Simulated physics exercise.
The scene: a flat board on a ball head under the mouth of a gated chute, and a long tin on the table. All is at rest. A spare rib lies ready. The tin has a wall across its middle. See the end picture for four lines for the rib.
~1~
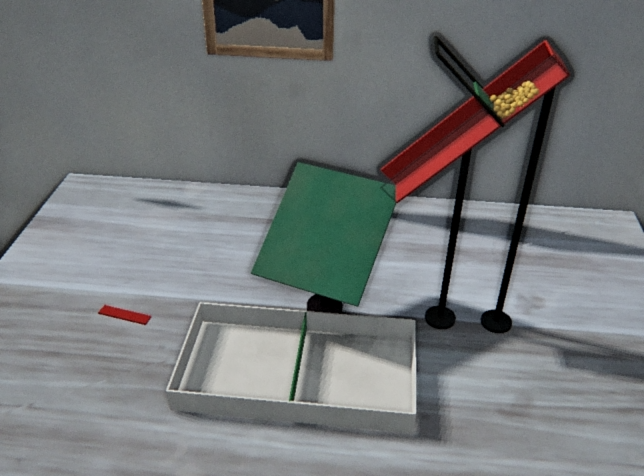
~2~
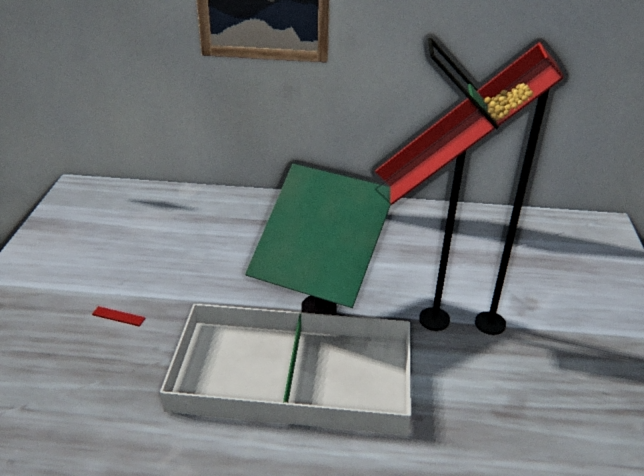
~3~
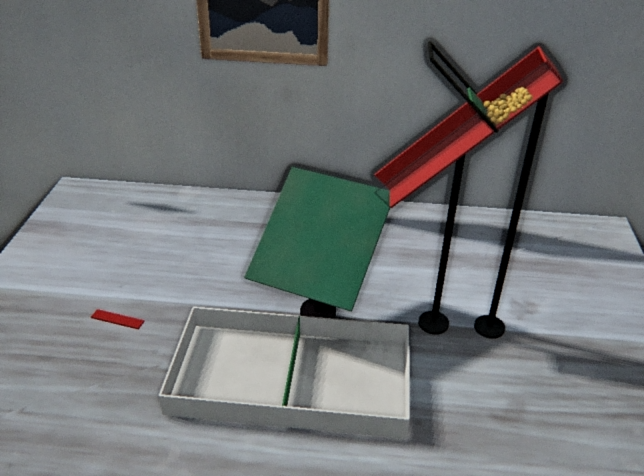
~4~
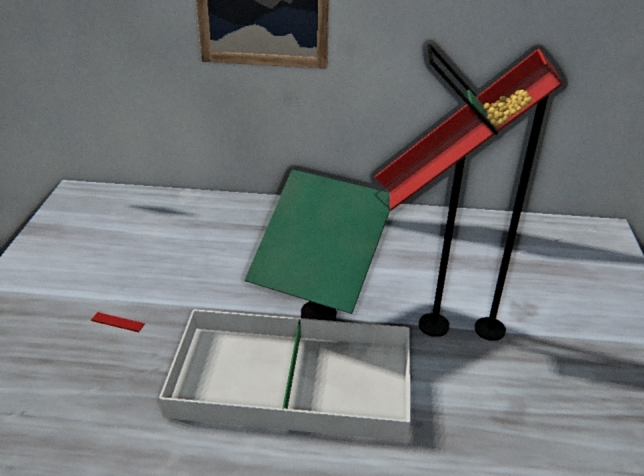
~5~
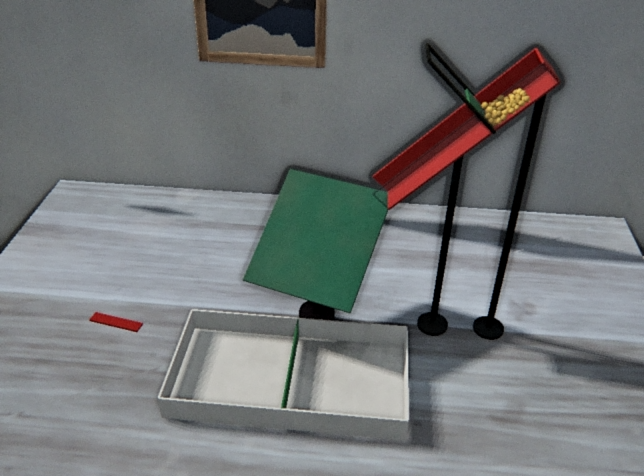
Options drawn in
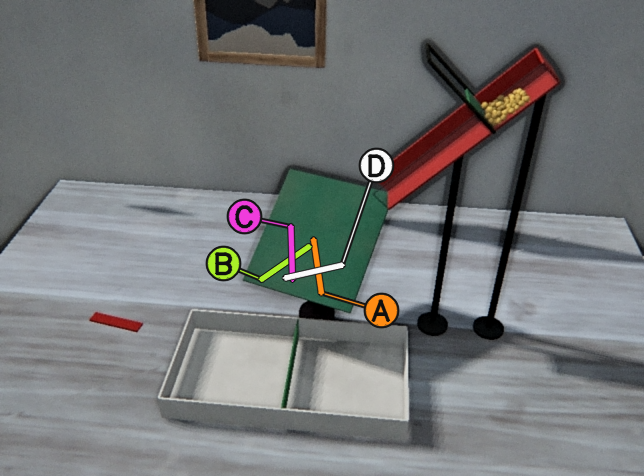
A tilted green board stands on a dark mount at the centre of a pale, wood-grained table, seen from slightly above against a grey wall with a framed picture. At upper right, a sloping red chute on two black legs holds yellow pieces behind a closed gate, with a divided whitish tin in front and a red strip at left. The view shifts slightly, while the objects stay still.
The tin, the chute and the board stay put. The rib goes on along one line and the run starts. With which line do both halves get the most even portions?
C.
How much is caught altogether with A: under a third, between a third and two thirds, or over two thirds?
Line A gives over two thirds.
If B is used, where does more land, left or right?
More lands on the left.
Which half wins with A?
More lands on the right.
On the marked copy, line A from (313, 239) to (321, 292); line B from (308, 246) to (261, 279); line C from (290, 226) to (292, 279); line D from (342, 265) to (285, 277).
With A, of what is caught, close to a quarter in the left half, the bulk in the right.
With B, of what is caught, all but a few in the left half, a small share in the right.
With C, of what is caught, close to two thirds in the left half, close to a third in the right.
With D, of what is caught, the whole lot in the left half, none at all in the right.
